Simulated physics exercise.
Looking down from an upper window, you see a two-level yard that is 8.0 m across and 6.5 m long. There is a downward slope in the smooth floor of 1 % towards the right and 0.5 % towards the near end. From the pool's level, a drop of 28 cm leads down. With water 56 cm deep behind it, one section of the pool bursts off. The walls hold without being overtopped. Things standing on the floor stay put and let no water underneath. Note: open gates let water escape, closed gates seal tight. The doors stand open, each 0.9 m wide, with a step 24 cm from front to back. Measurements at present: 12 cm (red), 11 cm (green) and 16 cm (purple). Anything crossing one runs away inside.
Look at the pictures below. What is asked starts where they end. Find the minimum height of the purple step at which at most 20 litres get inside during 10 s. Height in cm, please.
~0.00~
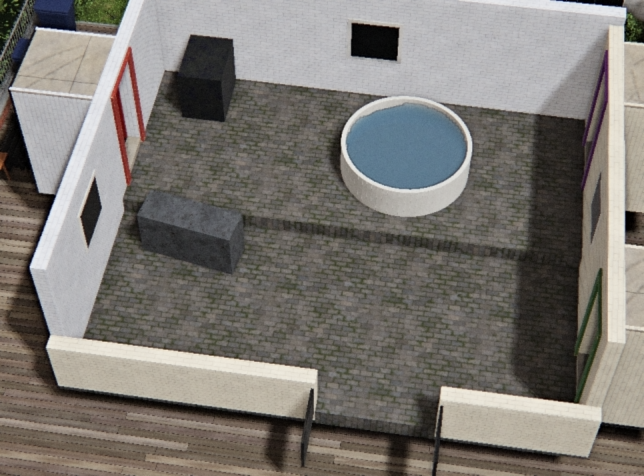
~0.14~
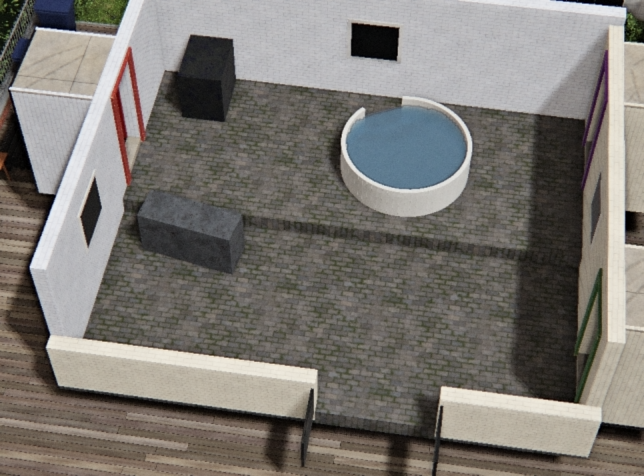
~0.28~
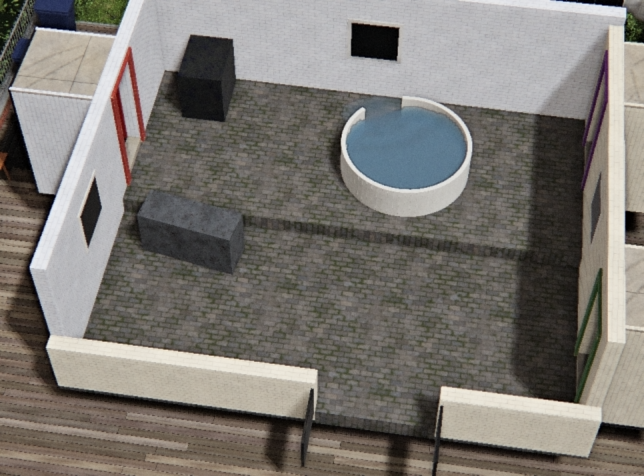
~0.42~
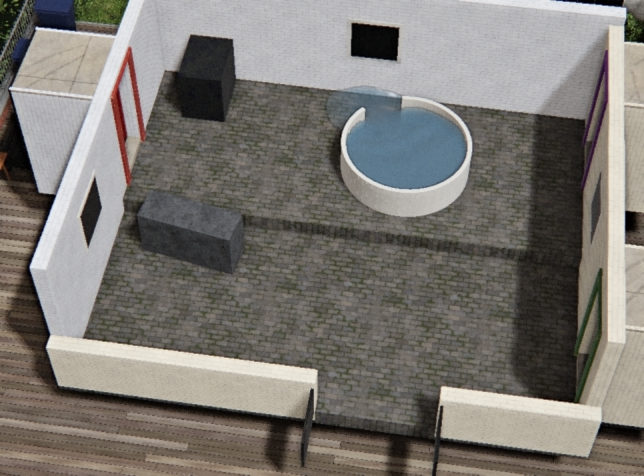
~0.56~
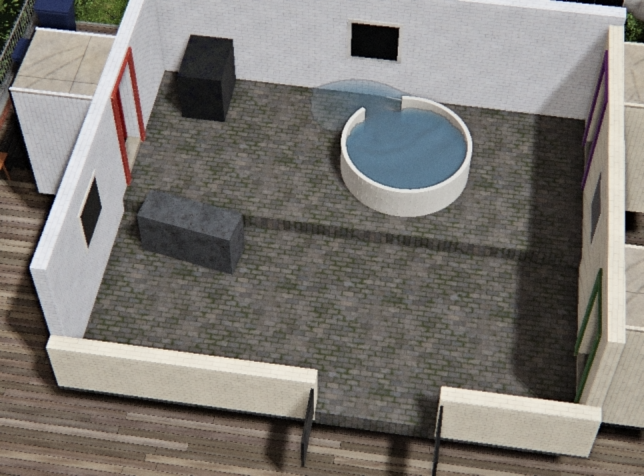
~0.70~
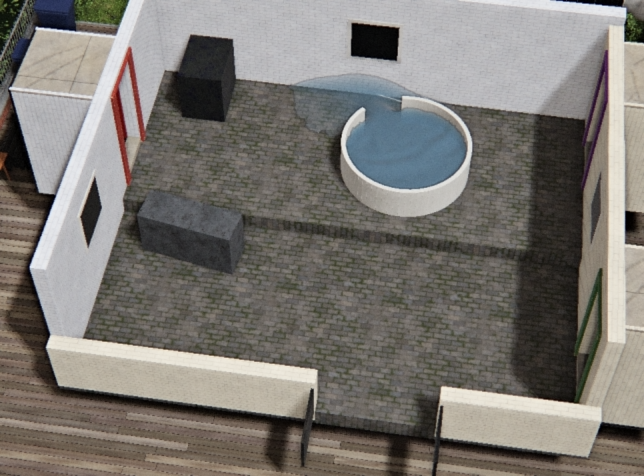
The minimum is about 8 cm.
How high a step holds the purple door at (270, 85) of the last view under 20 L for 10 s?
Roughly 15 cm.
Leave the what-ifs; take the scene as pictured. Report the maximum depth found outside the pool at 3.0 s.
About 26 cm.
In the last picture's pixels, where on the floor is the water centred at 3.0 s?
The centre of all the water is around (367, 147).
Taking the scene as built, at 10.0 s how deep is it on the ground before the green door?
About 10.0 cm.
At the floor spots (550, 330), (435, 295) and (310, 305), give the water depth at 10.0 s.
About 4, 2 and 2 cm.
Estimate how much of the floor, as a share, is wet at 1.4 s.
The wet part is about 10 per cent.
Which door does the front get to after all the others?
The green one.
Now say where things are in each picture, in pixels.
Still water, 56 cm deep, in the pool at (406, 146); the purple door at (594, 127) is dry, in the first picture.
Water pours out on the far side and has run 0.3 m, to a hidden place; about 8 cm deep outside, 56 cm at the back, in the second picture.
The gap is on the far side, the front 0.7 m out at (377, 98); the back of the pool holds 56 cm, in the third picture.
Water pours out on the far side and has run 1.1 m, to (339, 91); about 9 cm deep outside, 56 cm at the back, in the fourth picture.
Water pours out on the far side and has run 1.5 m, to (314, 88); about 8 cm deep outside, 56 cm at the back, in the fifth picture.
Water pours out on the far side and has run 1.8 m, to (292, 85); about 8 cm deep outside, 56 cm at the back; the purple door at (594, 127), 3.8 m from the gap, is still 2.8 m from the nearest water, in the sixth picture.
After 1.4 s water covers 10 % of the floor, deepest (40 cm) near (379, 102); it has not reached the purple door.
After 3.0 s water covers 30 % of the floor, deepest (26 cm) near (379, 102); 12 cm at the purple door, 0 litres in over its 16 cm step.
After 10.0 s water covers 85 % of the floor, deepest (14 cm) near (183, 225); 5 cm at the purple door, 0 litres in over its 16 cm step.
At the purple door as built, the water arrived by 2.4 s and peaked near 12 cm at 3.0 s.
With a step of 6.5 cm, 38 litres would have come in within the 10 s; with 10 cm, 6 litres. So under 20 litres takes about 8 cm.
